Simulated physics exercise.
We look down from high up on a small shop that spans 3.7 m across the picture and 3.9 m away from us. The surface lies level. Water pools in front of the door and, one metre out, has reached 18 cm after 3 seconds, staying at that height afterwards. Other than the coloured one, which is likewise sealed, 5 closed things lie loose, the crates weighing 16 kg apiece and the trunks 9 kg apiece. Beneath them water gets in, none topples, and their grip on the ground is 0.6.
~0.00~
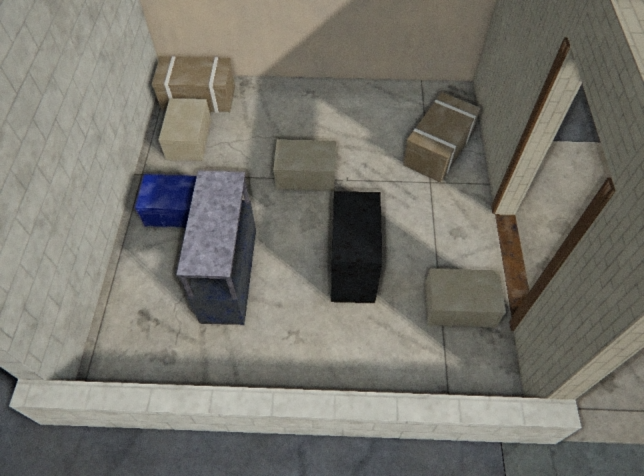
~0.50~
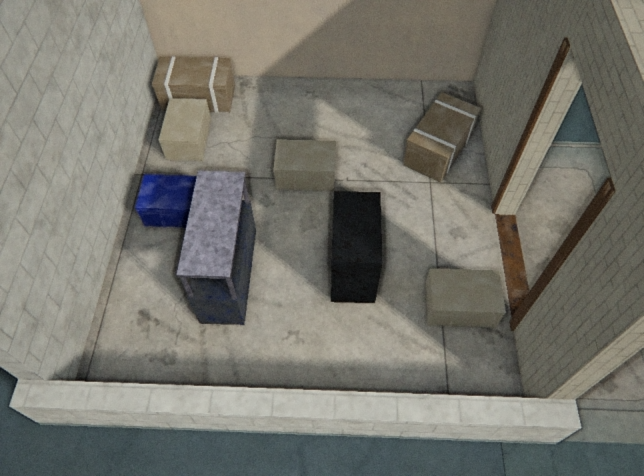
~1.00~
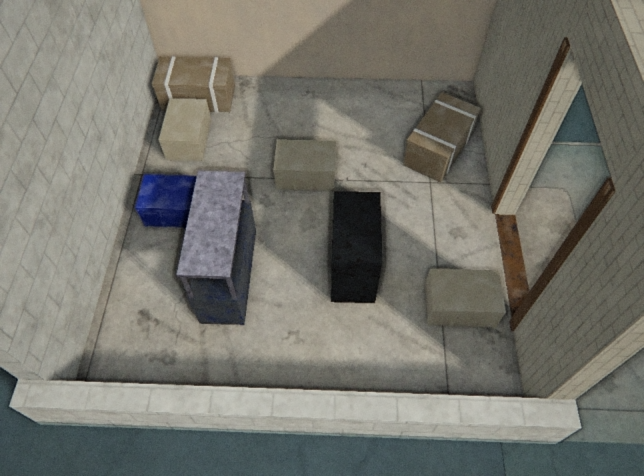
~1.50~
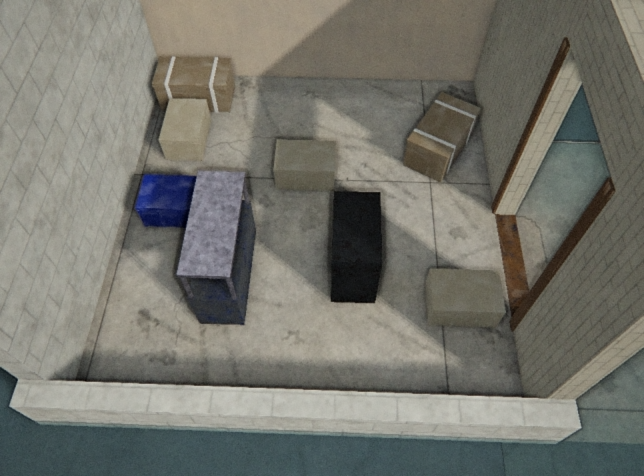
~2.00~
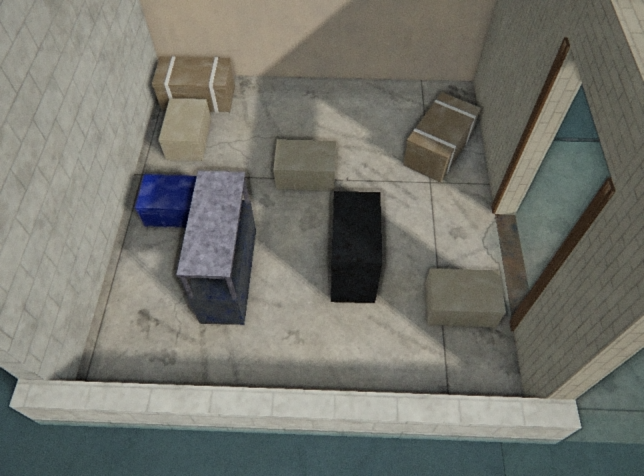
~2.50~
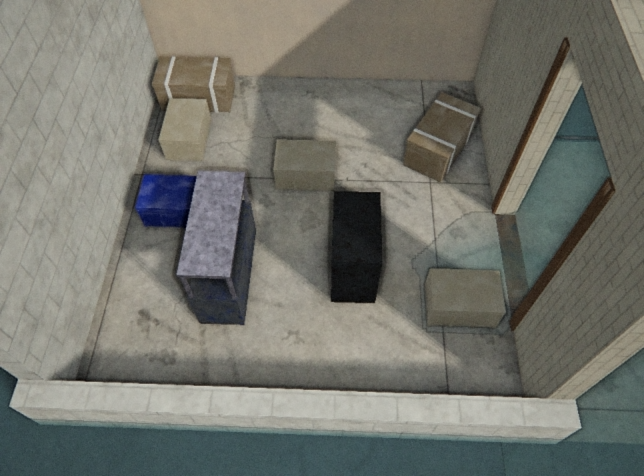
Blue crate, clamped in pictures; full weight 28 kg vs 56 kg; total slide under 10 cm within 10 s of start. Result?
Extra weight is not needed.
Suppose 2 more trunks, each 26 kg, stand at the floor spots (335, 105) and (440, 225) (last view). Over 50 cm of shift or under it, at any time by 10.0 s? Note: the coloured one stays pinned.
Those two come out inside the line and over the line, in that order.
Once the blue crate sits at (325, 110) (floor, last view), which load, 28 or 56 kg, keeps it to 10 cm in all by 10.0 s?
Well, any option works.
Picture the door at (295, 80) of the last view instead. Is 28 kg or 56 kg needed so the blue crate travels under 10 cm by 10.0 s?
With that change, the lighter one suffices.
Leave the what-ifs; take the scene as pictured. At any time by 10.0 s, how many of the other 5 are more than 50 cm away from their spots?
The total is 1.
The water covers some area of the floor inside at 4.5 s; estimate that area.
Somewhere about 5.5 m2, give or take.
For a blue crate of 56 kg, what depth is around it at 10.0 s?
Something like 9 centimetres.
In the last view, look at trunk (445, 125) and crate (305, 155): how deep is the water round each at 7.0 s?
I'd put it at 2 cm and 4 cm respectively.
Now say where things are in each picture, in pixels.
The first picture shows the blue crate at (171, 192), on the bottom; 0.0 m2 under water; 0 of 6 have shifted.
The second picture shows the blue crate at (171, 192) rests on the ground; 0.0 m2 under water; 0 of 6 have shifted.
The third picture shows the blue crate at (171, 192), on the bottom; 0.0 m2 under water; 0 of 6 have shifted.
The fourth picture shows the blue crate at (171, 192) rests on the ground; 0.0 m2 under water; 0 of 6 have shifted.
The fifth picture shows the blue crate at (171, 192), on the bottom; water covers 0.1 m2; 0 of 6 have shifted.
The sixth picture shows the blue crate at (171, 192), on the bottom; water covers 0.6 m2; 0 of 6 have shifted.
After 3.5 s the blue crate would be 0 cm from its start with 28 kg and 0 cm from its start with 56 kg; 0 cm of water round it then.
After 4.5 s the blue crate would be 0 cm from its start with 28 kg and 0 cm from its start with 56 kg; 1 cm of water round it then.
After 7.0 s the blue crate would be 0 cm from its start with 28 kg and 0 cm from its start with 56 kg; 2 cm of water round it then.
After 10.0 s the blue crate would be 0 cm from its start with 28 kg and 0 cm from its start with 56 kg; 9 cm of water round it then.
